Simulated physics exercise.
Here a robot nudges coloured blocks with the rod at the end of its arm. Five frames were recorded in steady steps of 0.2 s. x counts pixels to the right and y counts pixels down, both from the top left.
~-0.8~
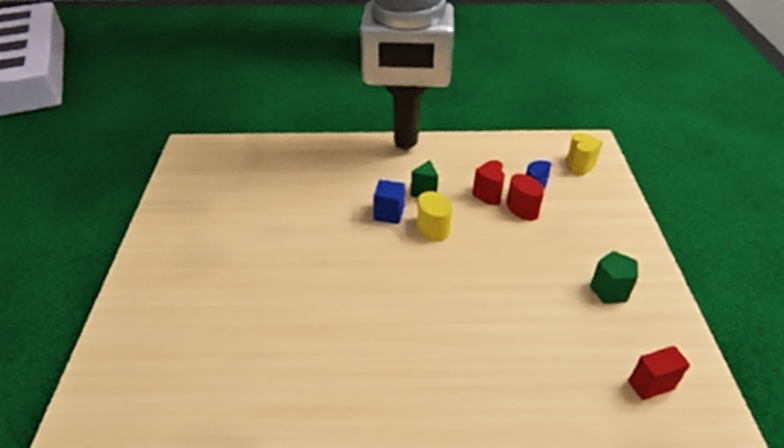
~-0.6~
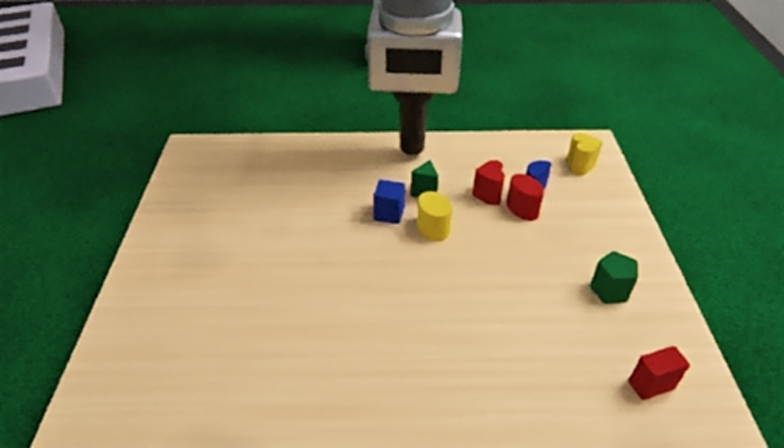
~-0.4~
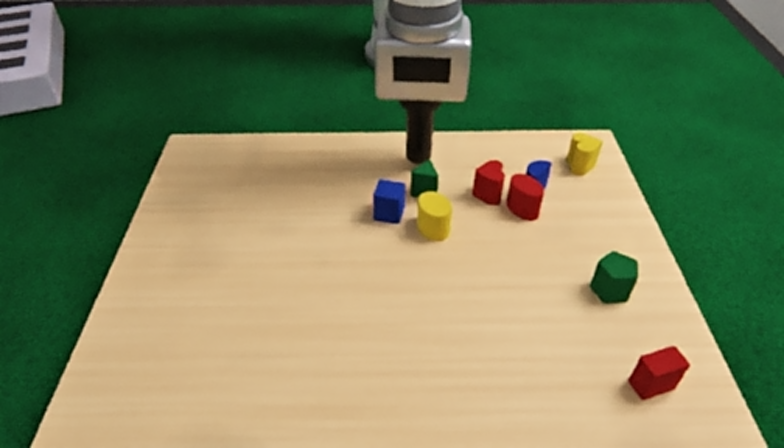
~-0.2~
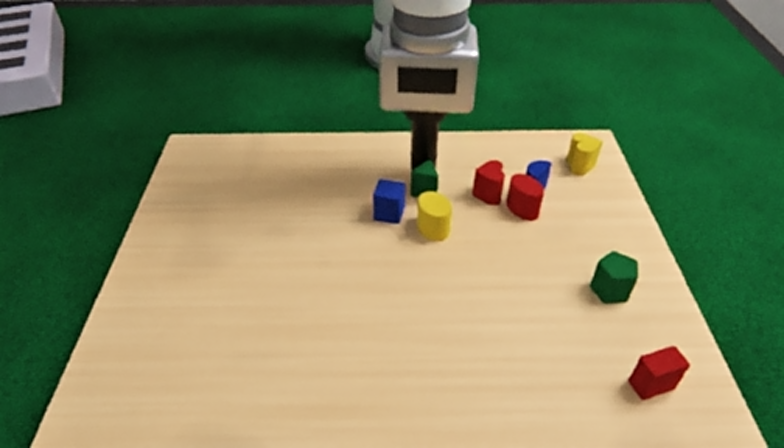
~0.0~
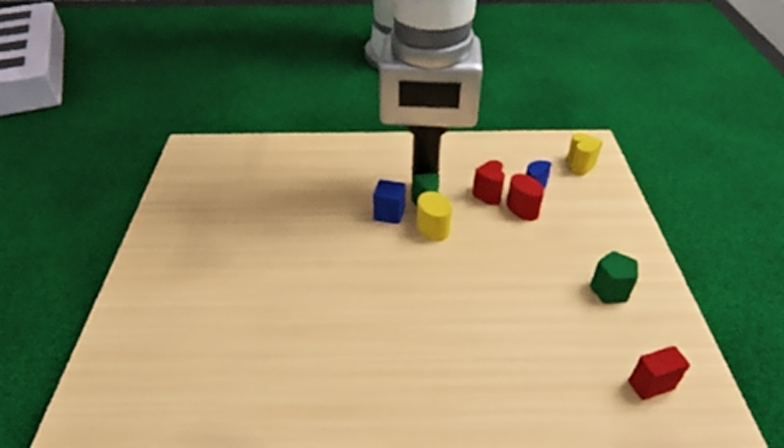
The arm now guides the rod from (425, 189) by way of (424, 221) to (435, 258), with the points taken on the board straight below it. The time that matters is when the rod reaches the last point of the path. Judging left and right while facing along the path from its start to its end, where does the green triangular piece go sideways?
Taking start-to-end as forward, the block's sideways shift goes to the right.
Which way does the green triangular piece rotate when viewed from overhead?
It turns clockwise.
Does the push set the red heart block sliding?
Final answer: No.
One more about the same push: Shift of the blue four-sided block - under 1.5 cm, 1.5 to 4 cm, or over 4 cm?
Short: Under 1.5 cm.
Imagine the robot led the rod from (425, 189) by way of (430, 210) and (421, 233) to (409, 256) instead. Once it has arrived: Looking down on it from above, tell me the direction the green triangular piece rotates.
The twist is clockwise.
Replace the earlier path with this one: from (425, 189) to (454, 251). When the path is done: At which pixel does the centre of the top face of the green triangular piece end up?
It will end up at (416, 203).
On the path given first. One third of the way, rod at (424, 204); green triangular piece at (418, 201), turned 35° clockwise; yellow oval at (434, 216), turned 60° anticlockwise.
Two thirds of the way, rod at (428, 226); green triangular piece at (408, 218), turned 45° clockwise; yellow oval at (438, 230), turned 110° anticlockwise.
At the end, rod at (435, 251); blue four-sided block not moved; green triangular piece at (407, 223), turned 85° clockwise; yellow oval at (445, 257), turned 105° anticlockwise; red heart block not moved.
